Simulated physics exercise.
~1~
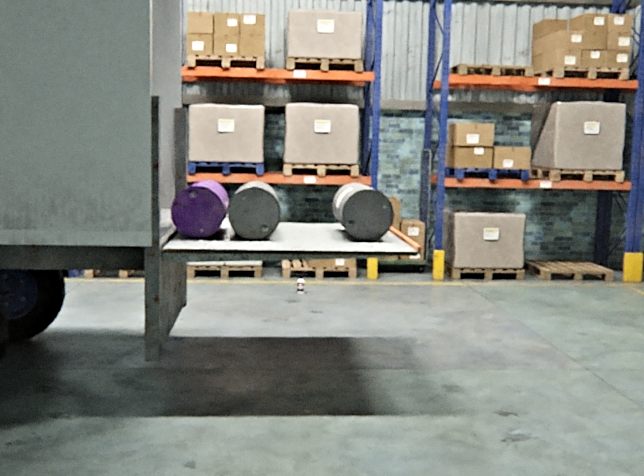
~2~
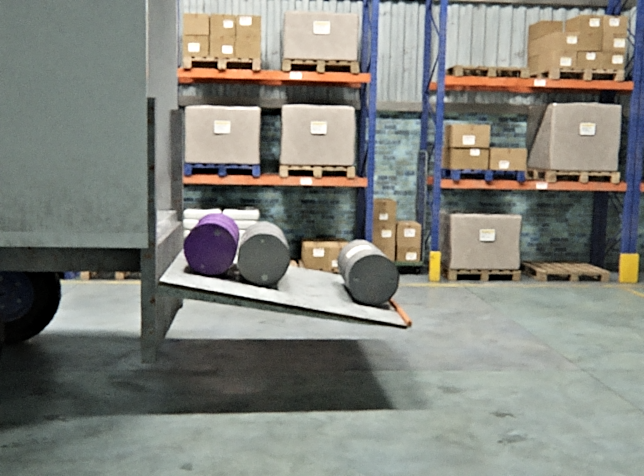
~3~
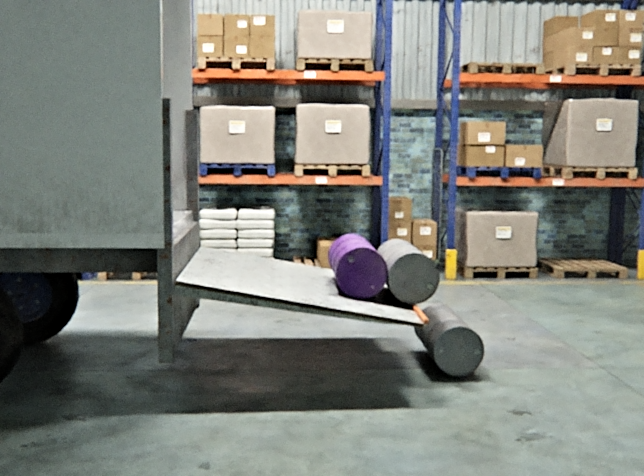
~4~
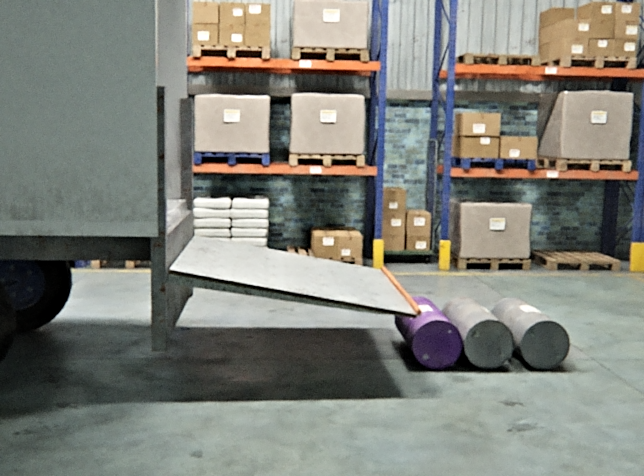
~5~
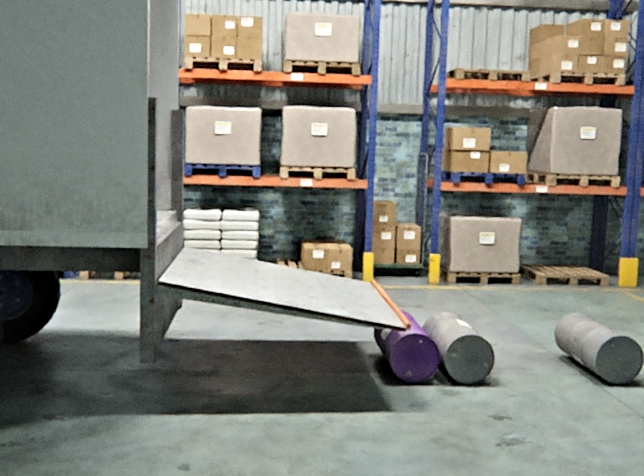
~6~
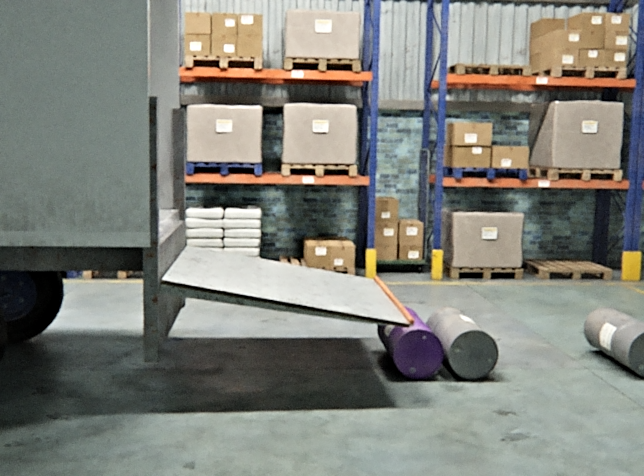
Three drums, one purple and two grey, rolled right down a tail-lift plate as it sank and tilted, going over the raised edge onto the warehouse floor, where the purple one ended up beside a grey one while the other grey rolled farther right.
